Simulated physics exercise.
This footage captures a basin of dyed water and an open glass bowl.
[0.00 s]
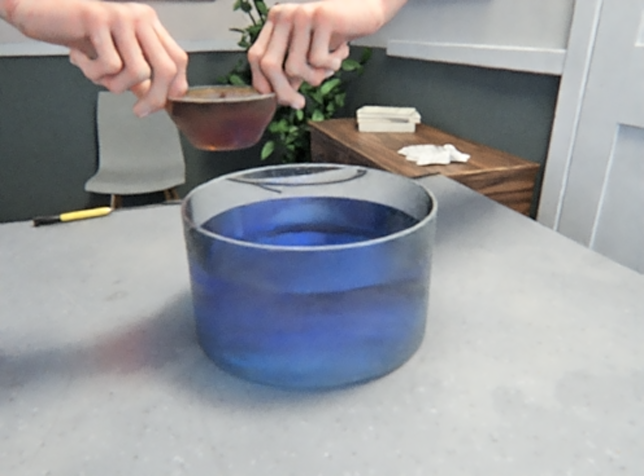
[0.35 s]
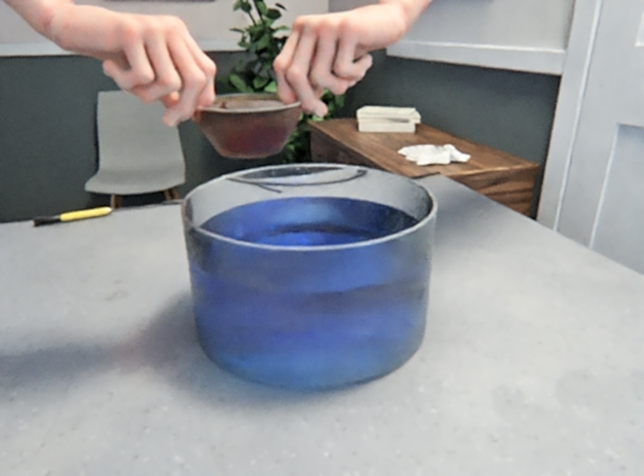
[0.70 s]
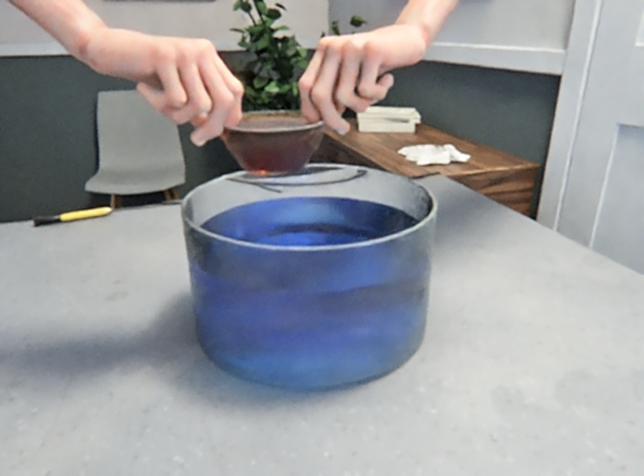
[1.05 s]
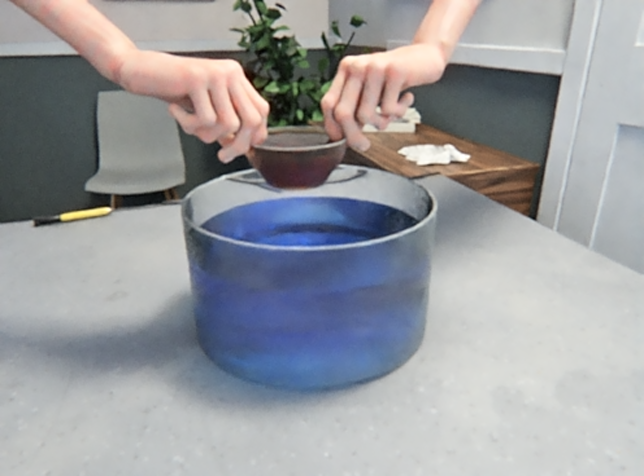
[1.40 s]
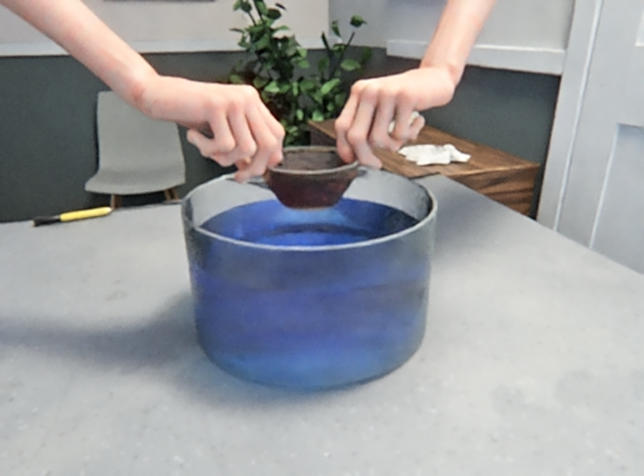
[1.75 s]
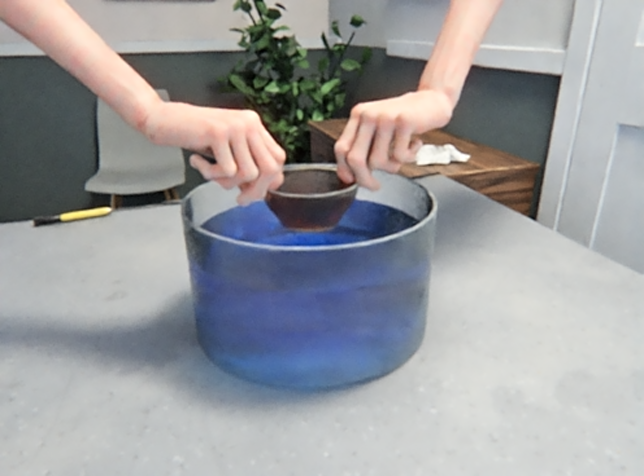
The footage shows two hands holding a small dark bowl by its rim above a large clear basin of blue water on a gray table, moving it rightward and lowering it until it is just over the water's surface.
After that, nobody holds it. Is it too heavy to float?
Yes.
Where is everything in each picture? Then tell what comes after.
Bowl (223, 115) nearly full; above the basin, in the first frame.
Bowl nearly full, surface at (247, 104); coming down, in the second frame.
Bowl (273, 141) nearly full; lower, in the third frame.
Bowl nearly full, surface at (295, 140); lower still, in the fourth frame.
Bowl (309, 178) nearly full; close to the surface, in the fifth frame.
Bowl nearly full, surface at (309, 183); just over the surface, in the sixth frame.
Around 2.2 s, the bowl dips into the dyed water.
Around 2.8 s, dyed water pours in over its rim.
Around 5.0 s, the bowl lies on the bottom.
